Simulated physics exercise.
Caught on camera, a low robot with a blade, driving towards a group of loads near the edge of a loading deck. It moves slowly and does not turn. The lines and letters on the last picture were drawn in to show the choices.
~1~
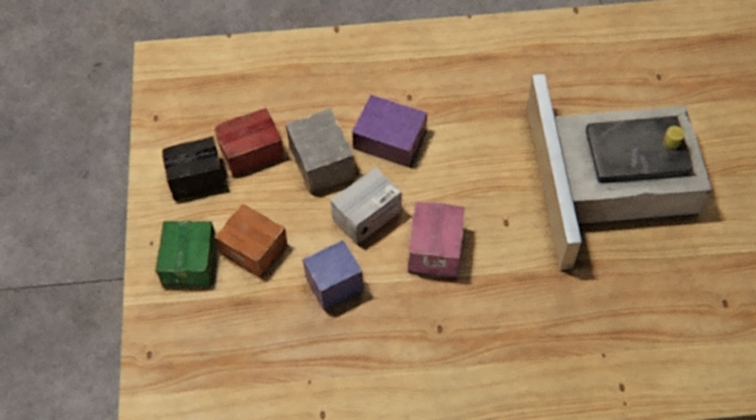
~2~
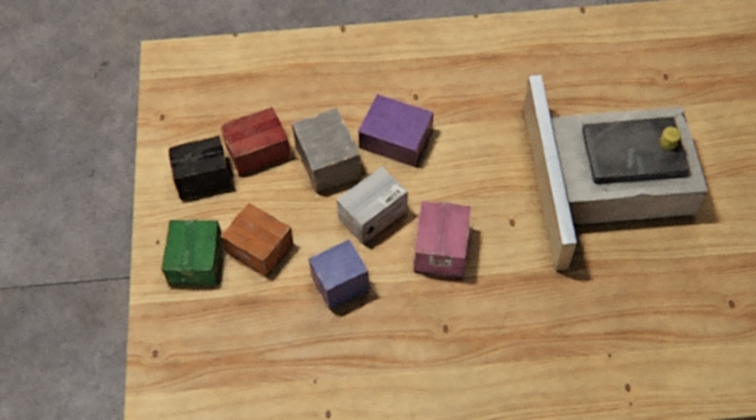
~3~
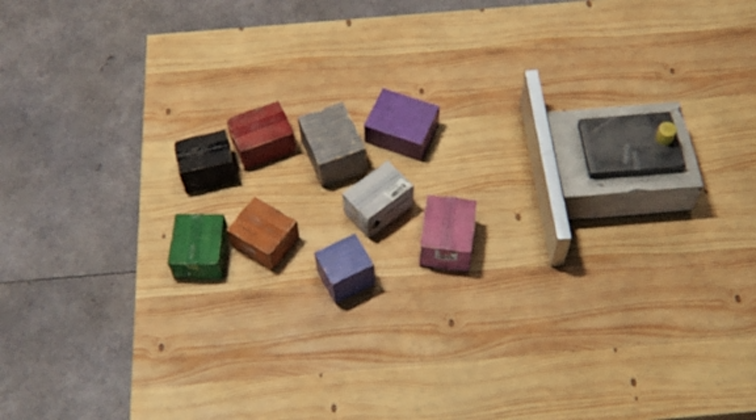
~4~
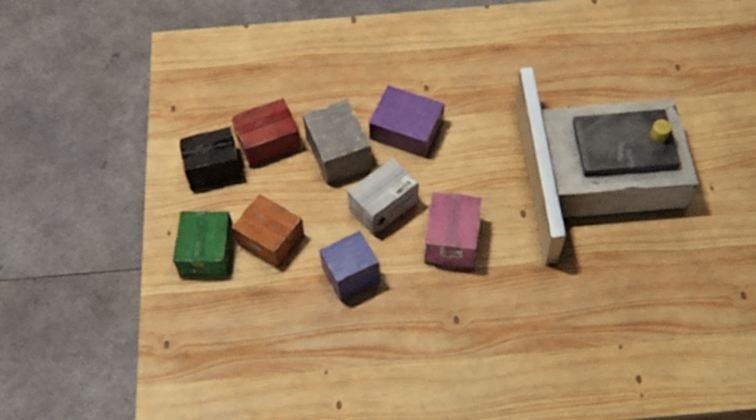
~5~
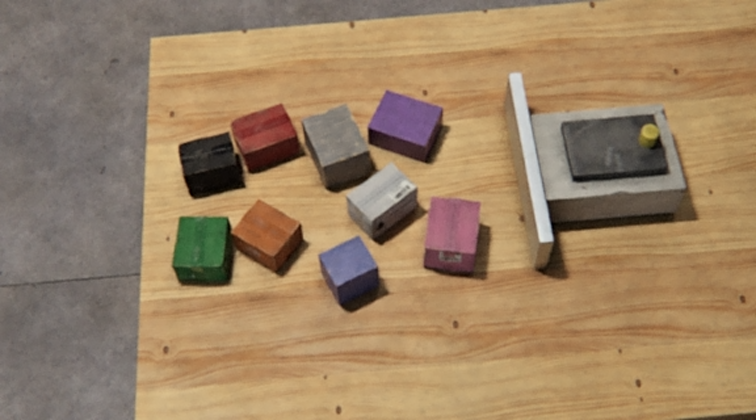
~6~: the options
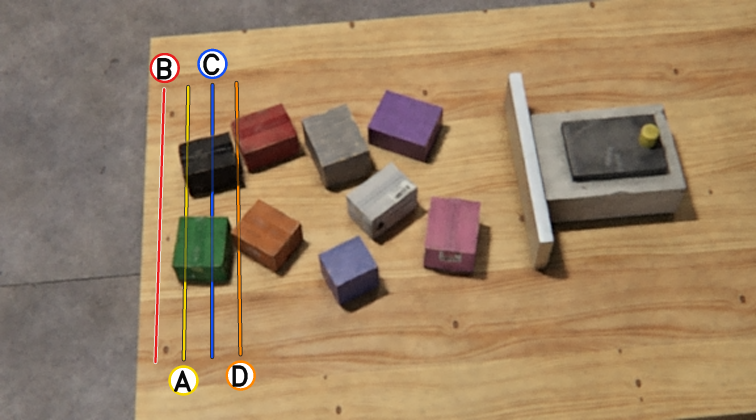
We see a group of coloured boxes on a pale wooden surface, with a low grey machine to their right. The machine slides slowly and slightly left, broad blade first, narrowing the gap while the boxes stay still.
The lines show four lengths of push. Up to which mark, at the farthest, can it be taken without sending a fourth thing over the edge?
D is the last line within the limit.
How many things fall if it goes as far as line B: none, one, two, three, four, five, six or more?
Six or more.
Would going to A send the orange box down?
Yes.
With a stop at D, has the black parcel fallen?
Yes.
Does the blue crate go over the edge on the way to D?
No.
On the marked copy, A at (186, 212); B at (160, 215); C at (212, 210); D at (238, 208).
Following D. Soon after the start, robot (500, 156); black parcel (201, 166); red box (252, 139).
Later, robot (394, 165); black parcel (148, 171); red box (184, 134).
In the end, robot (314, 172); black parcel over the edge; green box over the edge; two fallen.
As for the rest, A drops six; B drops nine; C drops six.
